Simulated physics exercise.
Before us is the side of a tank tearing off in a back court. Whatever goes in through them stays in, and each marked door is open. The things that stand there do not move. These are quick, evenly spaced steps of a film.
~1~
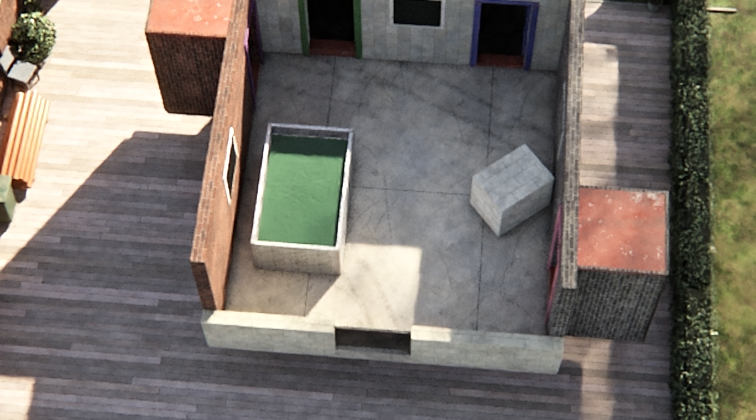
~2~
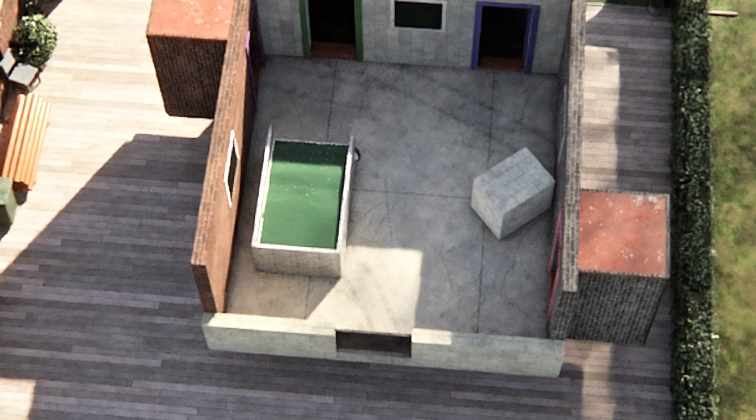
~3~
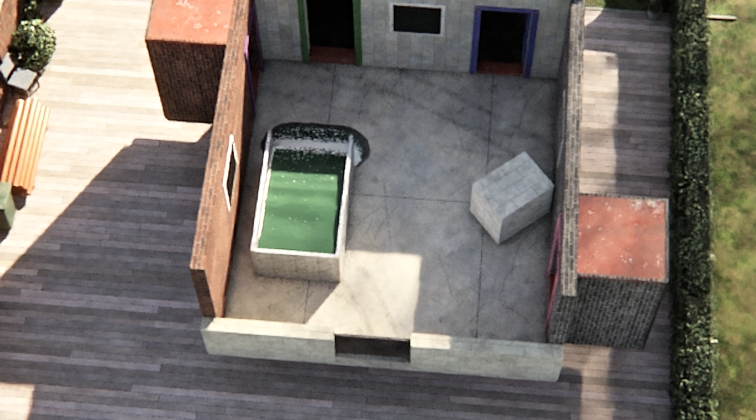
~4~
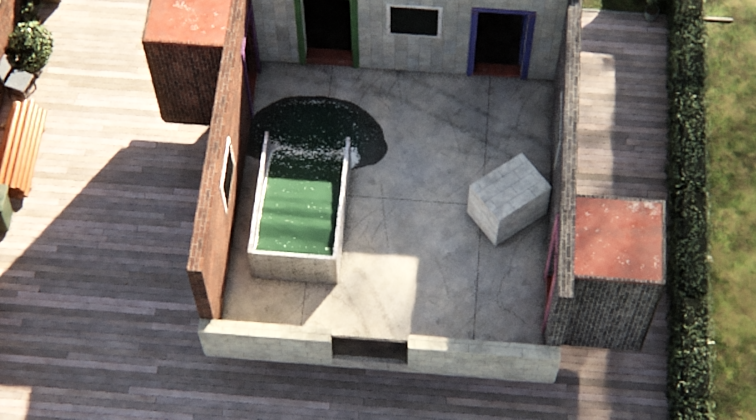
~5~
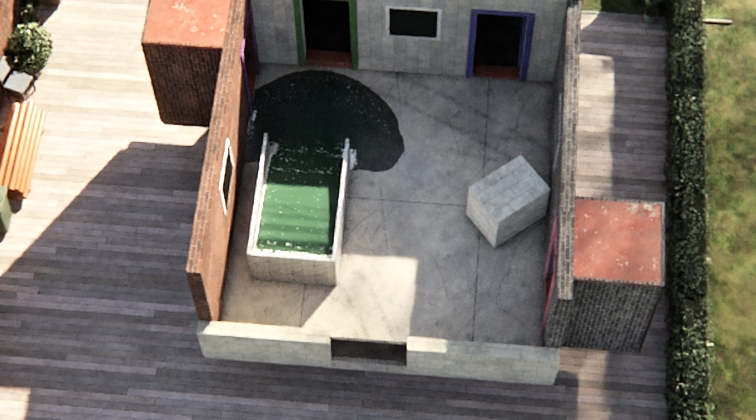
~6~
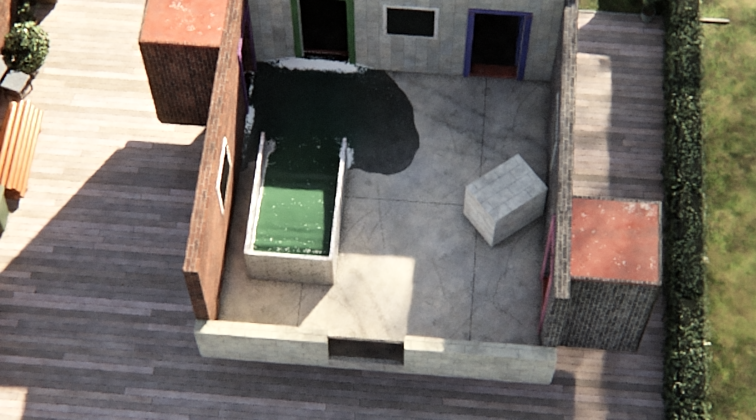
In a walled back court, the far side of a tank of green water gave way, and the water poured out, spreading dark across the concrete floor until it reached the back wall by the green-framed doorway.
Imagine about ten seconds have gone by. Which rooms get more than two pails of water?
At the end, the pink door sees no more than two buckets come in, the blue door sees more than two buckets come in, the green door sees more than two buckets come in, the purple door sees more than two buckets come in.
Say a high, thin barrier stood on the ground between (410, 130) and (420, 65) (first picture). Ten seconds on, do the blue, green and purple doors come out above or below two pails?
Result: Blue door remains below; green door ends up above; purple door ends up above.
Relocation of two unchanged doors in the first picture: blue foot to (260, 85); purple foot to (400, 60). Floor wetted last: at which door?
The door marked pink.
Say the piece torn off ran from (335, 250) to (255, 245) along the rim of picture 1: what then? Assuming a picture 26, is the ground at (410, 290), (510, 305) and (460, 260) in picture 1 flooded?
In turn: Wet, flooded, flooded.
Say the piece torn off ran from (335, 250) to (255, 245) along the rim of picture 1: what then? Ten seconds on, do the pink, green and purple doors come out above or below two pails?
Going door by door: The pink door one gets too much, the green door one stays safe, and the purple door one gets too much.
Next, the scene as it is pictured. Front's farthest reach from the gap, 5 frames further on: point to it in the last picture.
Close to (473, 83), I think.
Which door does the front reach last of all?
It's the pink door.
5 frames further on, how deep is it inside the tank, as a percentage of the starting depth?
Around 50 in a hundred, give or take.
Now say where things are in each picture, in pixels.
The first frame shows still water in the tank at (303, 187).
In the second frame, water pours out on the tank's far side and has run to (357, 158).
In the third frame, water pours out on the tank's far side and has run to (362, 141).
In the fourth frame, water pours out on the tank's far side and has run to (287, 101).
In the fifth frame, the front is at (337, 77), out from the gap on the tank's far side.
In the sixth frame, the front is at (260, 63), out from the gap on the tank's far side.
A moment on, water covers 25 % of the floor; the pink door not reached, the blue door not reached, the green door far over two buckets in, the purple door over two buckets in.
Next, water covers 30 % of the floor; the pink door not reached, the blue door wet at the sill, nothing in, the green door far over two buckets in, the purple door far over two buckets in.
Then, water covers 45 % of the floor; the pink door not reached, the blue door under two buckets in, the green door far over two buckets in, the purple door far over two buckets in.
Later, water covers 75 % of the floor; the pink door wet at the sill, nothing in, the blue door under two buckets in, the green door far over two buckets in, the purple door far over two buckets in.
In the end, water covers 90 % of the floor; the pink door wet at the sill, nothing in, the blue door over two buckets in, the green door far over two buckets in, the purple door far over two buckets in.
